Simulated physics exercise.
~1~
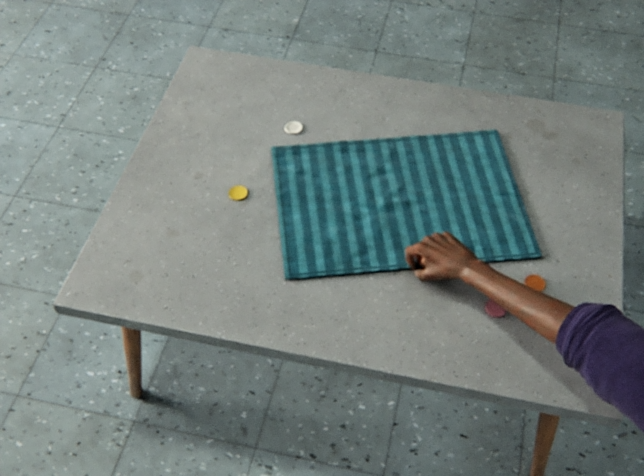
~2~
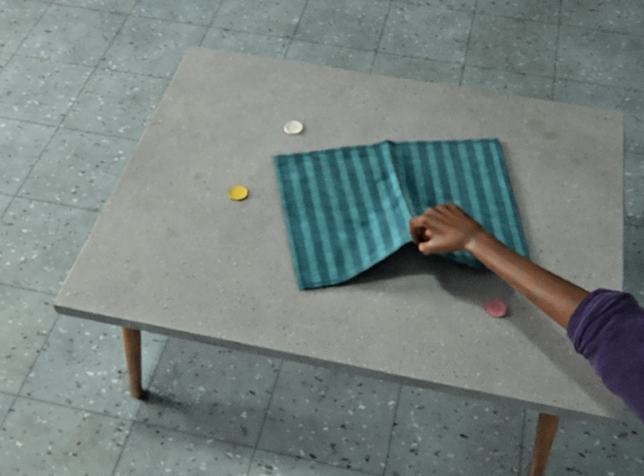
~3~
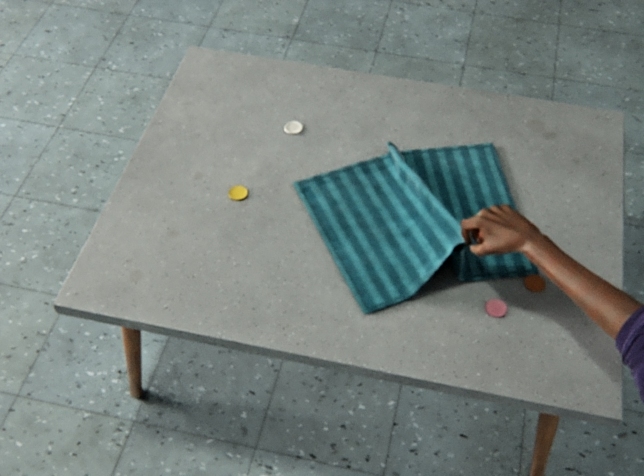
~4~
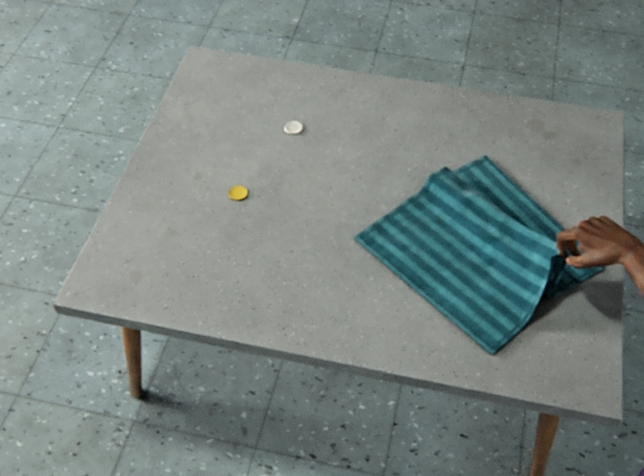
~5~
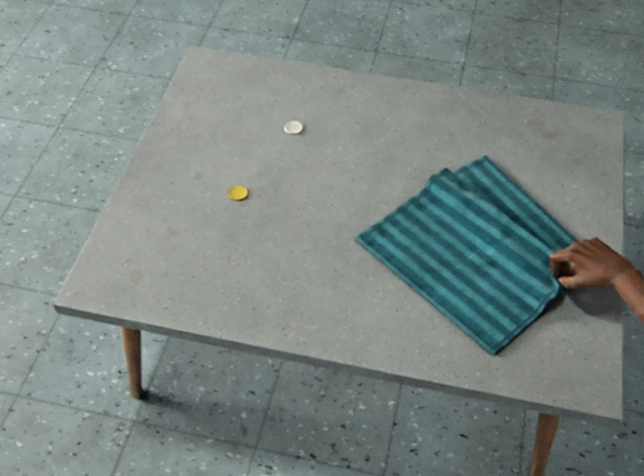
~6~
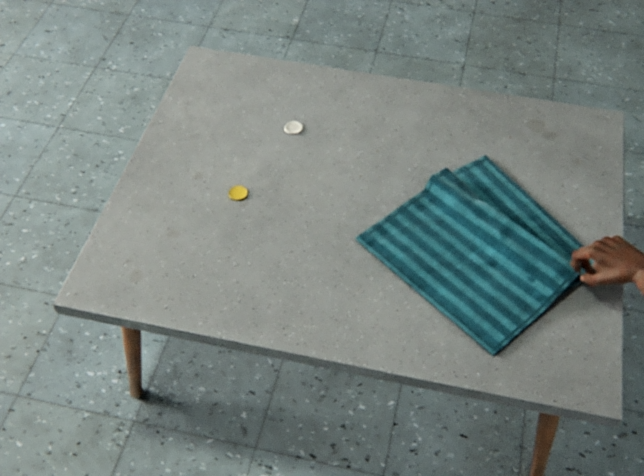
On a grey table standing on a speckled tile floor, a striped teal tea towel lies flat, with a white badge and a yellow token to its left and an orange disc and a pink disc near its lower right. A hand in a purple sleeve pinches the towel's near edge and lifts it, raising a fold. The hand draws the cloth right and toward the viewer, twisting it over the discs. It then lowers the pinched part near the table's right edge. The towel ends folded and askew, hiding the orange and pink discs, while the badge and token remain uncovered.
